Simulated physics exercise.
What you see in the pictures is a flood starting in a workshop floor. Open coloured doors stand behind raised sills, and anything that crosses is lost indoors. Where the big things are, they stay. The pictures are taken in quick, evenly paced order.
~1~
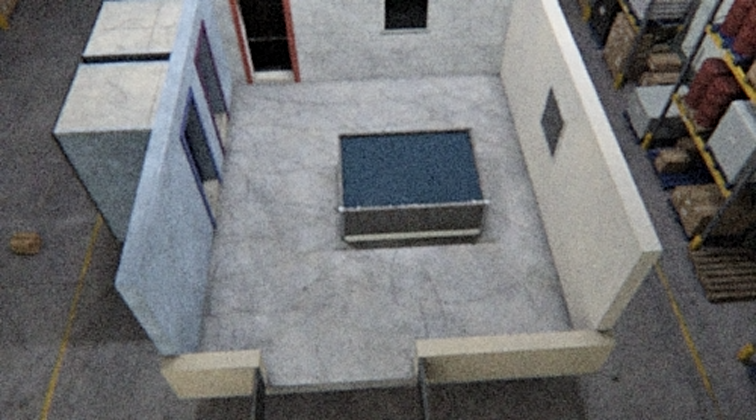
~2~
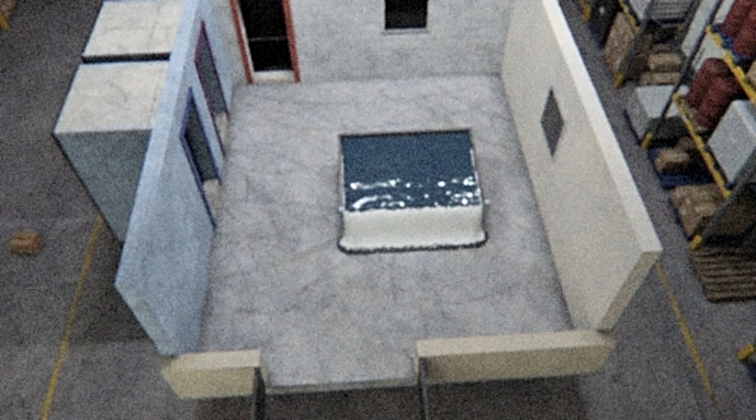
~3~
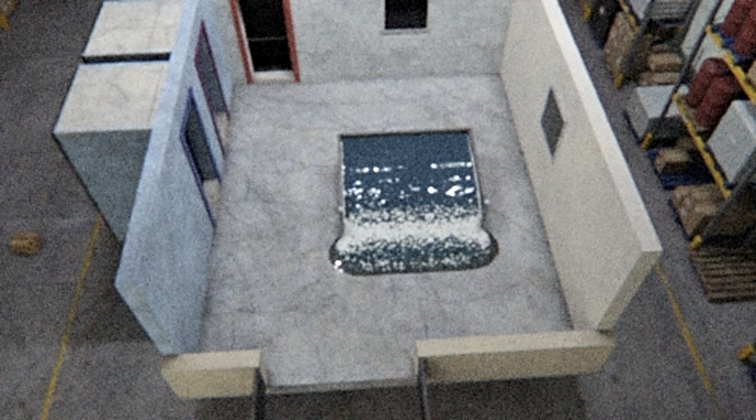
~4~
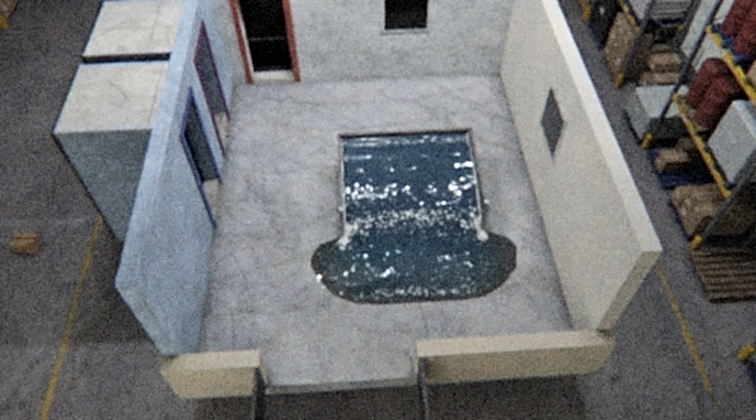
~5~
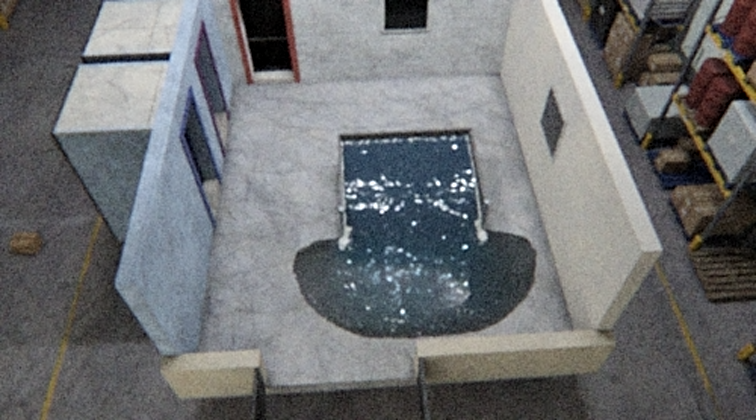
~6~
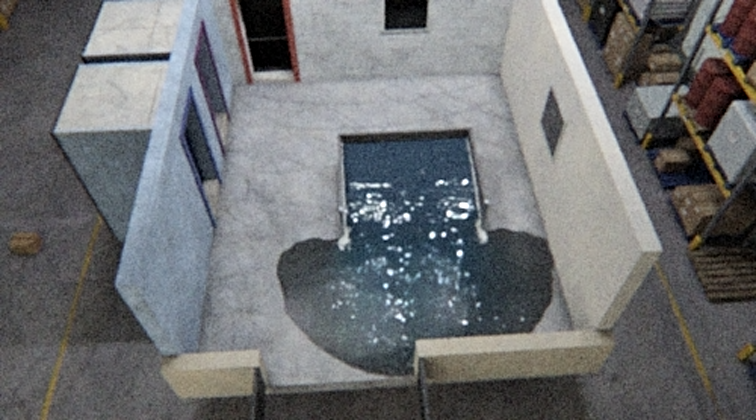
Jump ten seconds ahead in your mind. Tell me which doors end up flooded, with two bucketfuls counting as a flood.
Here is how it goes: The red door escapes flooding; the purple door escapes flooding; the blue door escapes flooding.
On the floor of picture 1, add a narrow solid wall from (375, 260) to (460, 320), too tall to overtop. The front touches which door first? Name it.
I'd name the one in blue.
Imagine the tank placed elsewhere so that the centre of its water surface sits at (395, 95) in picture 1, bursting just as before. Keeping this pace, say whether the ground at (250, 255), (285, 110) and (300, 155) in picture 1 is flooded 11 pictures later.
First spot gets drenched, second spot stays unwetted, third spot stays unwetted.
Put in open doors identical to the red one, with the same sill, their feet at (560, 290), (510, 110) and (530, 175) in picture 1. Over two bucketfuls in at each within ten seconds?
Outcome by door - past the limit, within the limit, within the limit.
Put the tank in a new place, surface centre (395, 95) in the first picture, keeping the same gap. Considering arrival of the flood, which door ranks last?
I'd pick the one in red.
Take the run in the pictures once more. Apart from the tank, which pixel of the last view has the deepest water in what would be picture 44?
Around (499, 81).
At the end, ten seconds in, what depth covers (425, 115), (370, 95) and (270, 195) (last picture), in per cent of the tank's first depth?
4, 4 and 4 per cent, roughly.
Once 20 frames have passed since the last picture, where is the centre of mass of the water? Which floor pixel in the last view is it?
I'd put it at around (436, 270).
A moment on, water covers 30 % of the floor; the red door not reached, the purple door not reached, the blue door not reached.
Next, water covers 35 % of the floor; the red door not reached, the purple door not reached, the blue door not reached.
Then, water covers 45 % of the floor; the red door not reached, the purple door not reached, the blue door not reached.
Later, water covers 70 % of the floor; the red door not reached, the purple door not reached, the blue door wet at the sill, nothing in.
In the end, water covers 100 % of the floor; the red door wet at the sill, nothing in, the purple door wet at the sill, nothing in, the blue door wet at the sill, nothing in.
